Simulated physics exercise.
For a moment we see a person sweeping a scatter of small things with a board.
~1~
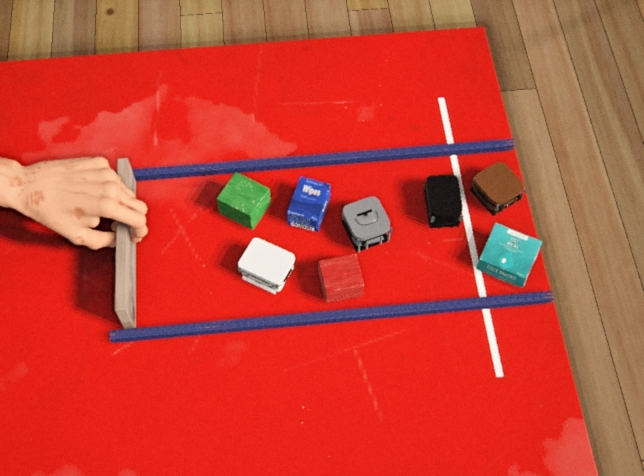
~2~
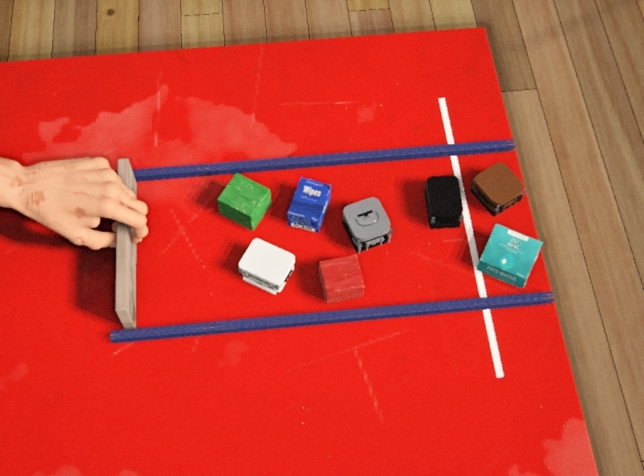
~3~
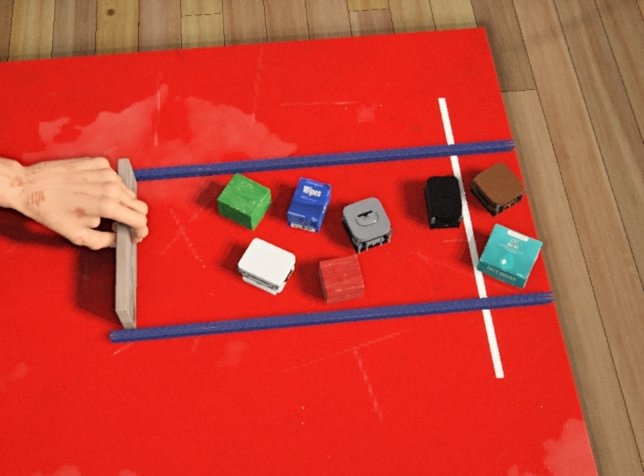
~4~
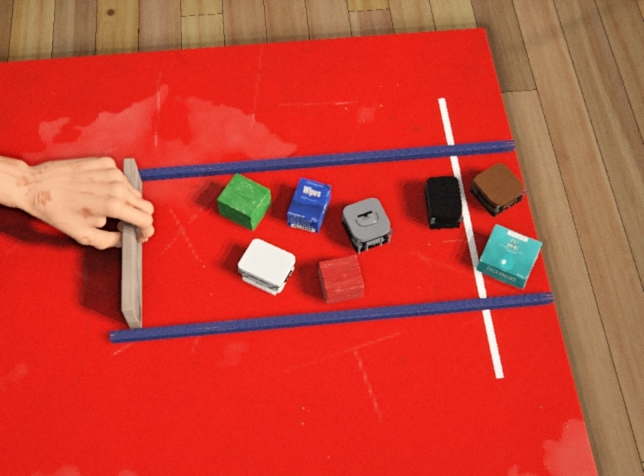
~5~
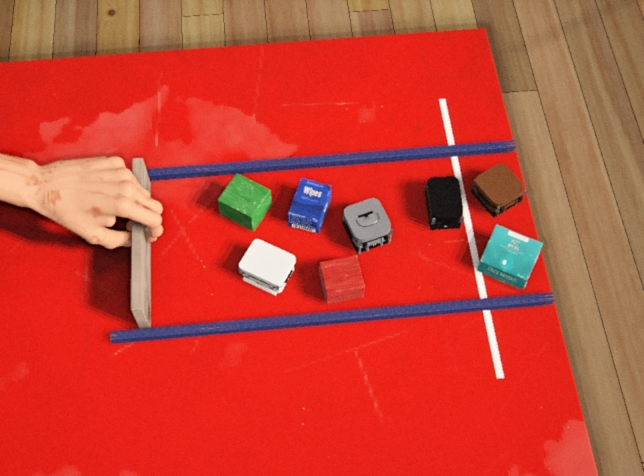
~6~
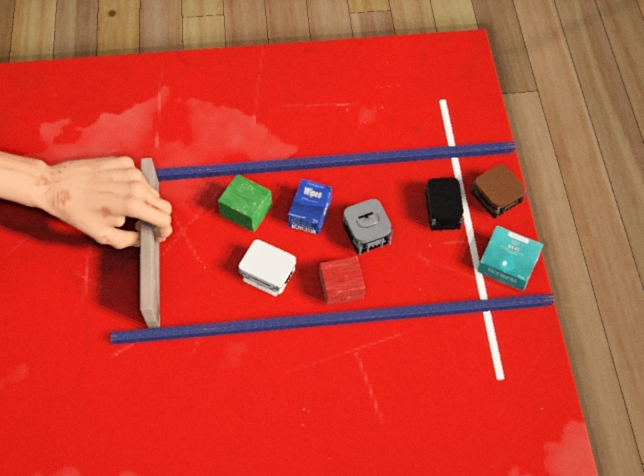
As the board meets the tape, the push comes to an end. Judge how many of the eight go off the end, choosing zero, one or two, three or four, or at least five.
Count off: Three up to four.
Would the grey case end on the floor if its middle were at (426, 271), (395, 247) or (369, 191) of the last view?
Keeps its place; Keeps its place; Keeps its place.
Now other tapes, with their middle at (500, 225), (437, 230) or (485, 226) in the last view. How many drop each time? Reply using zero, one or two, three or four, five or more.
Results per position - 5 or more / one or two / three to four.
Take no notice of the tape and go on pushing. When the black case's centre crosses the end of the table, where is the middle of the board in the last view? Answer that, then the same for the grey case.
Middle: Roughly (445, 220); roughly (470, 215).
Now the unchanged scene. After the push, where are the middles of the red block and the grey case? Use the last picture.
About (500, 278), and the other about (538, 239).
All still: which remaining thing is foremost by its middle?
The grey case winds up nearest.
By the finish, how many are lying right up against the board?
That makes 3.
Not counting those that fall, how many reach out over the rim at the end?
Counting them gives 2.
Soon after, none off yet; brown case at rest near (498, 192); turquoise box at rest near (510, 258); black case at rest near (444, 205).
Then, none off yet; brown case tipped well over near (545, 190); turquoise box moved a little near (539, 262); black case moved about its own width near (511, 195).
At rest, the number that fall off is three or four; fallen, black case, turquoise box and brown case.
